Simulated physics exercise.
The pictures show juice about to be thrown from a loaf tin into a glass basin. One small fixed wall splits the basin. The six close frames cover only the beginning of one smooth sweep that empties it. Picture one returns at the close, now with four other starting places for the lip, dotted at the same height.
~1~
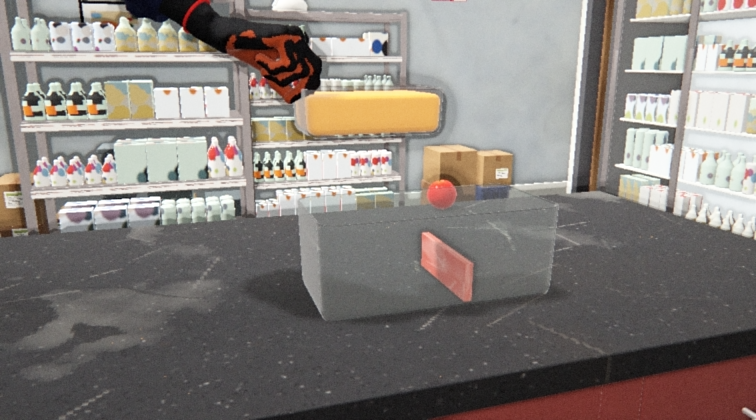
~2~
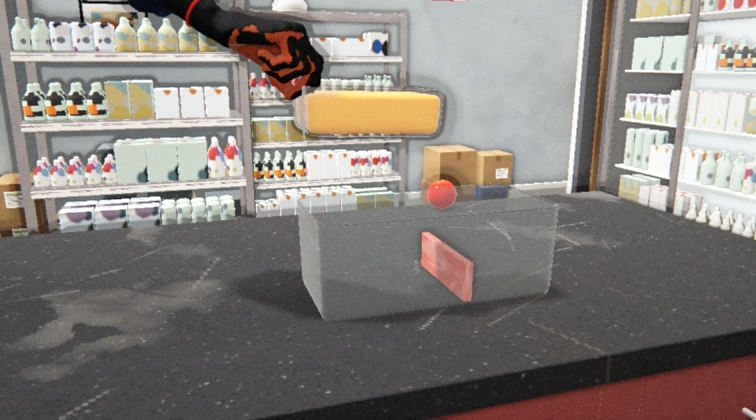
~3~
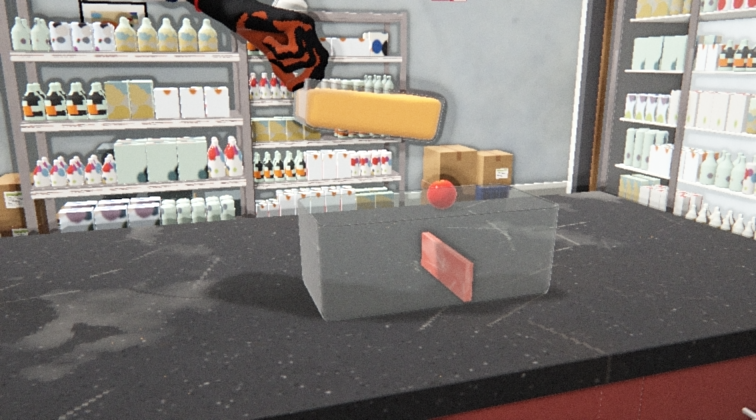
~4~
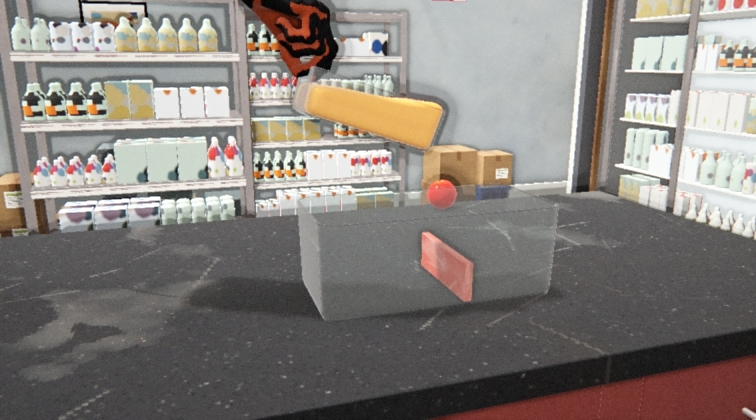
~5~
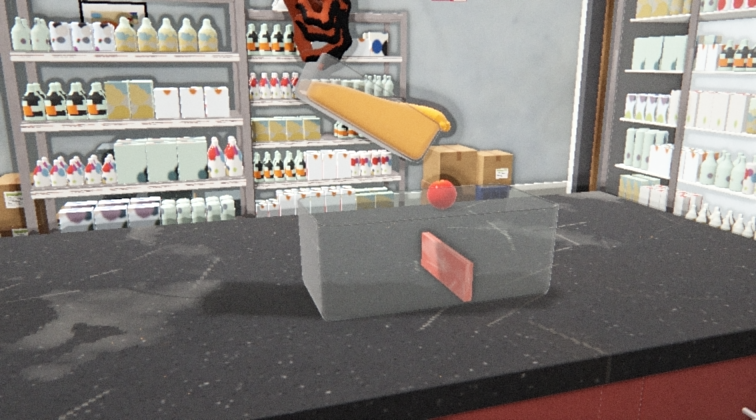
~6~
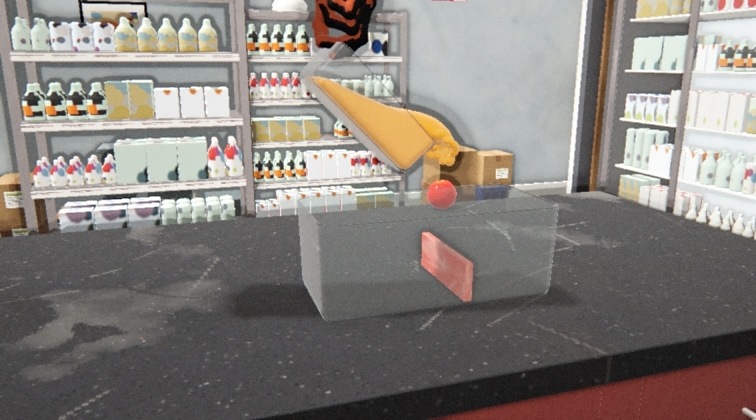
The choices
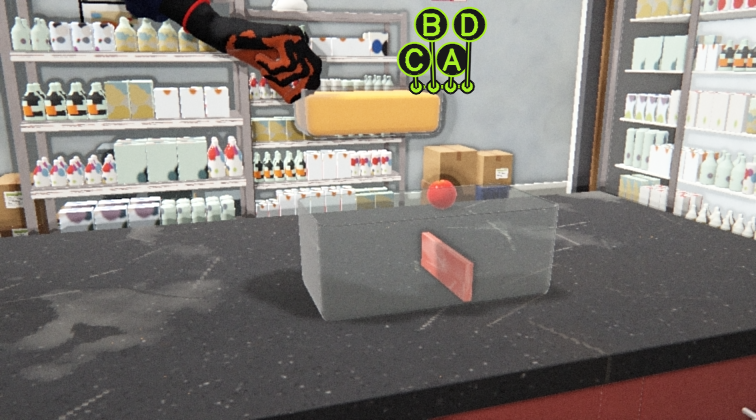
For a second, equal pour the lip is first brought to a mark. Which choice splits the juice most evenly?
C works best here.
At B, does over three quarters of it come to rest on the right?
No.
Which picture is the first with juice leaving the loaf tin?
Picture 4.
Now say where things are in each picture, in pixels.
The first frame shows upright, lip at (428, 86); basin from (321, 321) to (547, 291); top of the wall at (446, 247); nothing has left yet.
The second frame shows tipped about 2°, lip at (428, 89); nothing has left yet.
The third frame shows tipped about 8°, lip at (429, 96); nothing has left yet.
The fourth frame shows tipped about 18°, lip at (430, 108); juice is over the lip, down to (430, 108).
The fifth frame shows tipped about 31°, lip at (428, 122); juice is over the lip, down to (432, 128).
The sixth frame shows tipped about 45°, lip at (422, 138); juice is over the lip, down to (433, 162).
In lime, A at (450, 86); B at (433, 86); C at (416, 87); D at (467, 86).
With A, about 19 % ends left of the wall and 76 % right of it; 5 % is lost outside.
With B, about 29 % ends left of the wall and 66 % right of it; 5 % is lost outside.
With C, about 45 % ends left of the wall and 50 % right of it; 5 % is lost outside.
With D, about 19 % ends left of the wall and 74 % right of it; 7 % is lost outside.
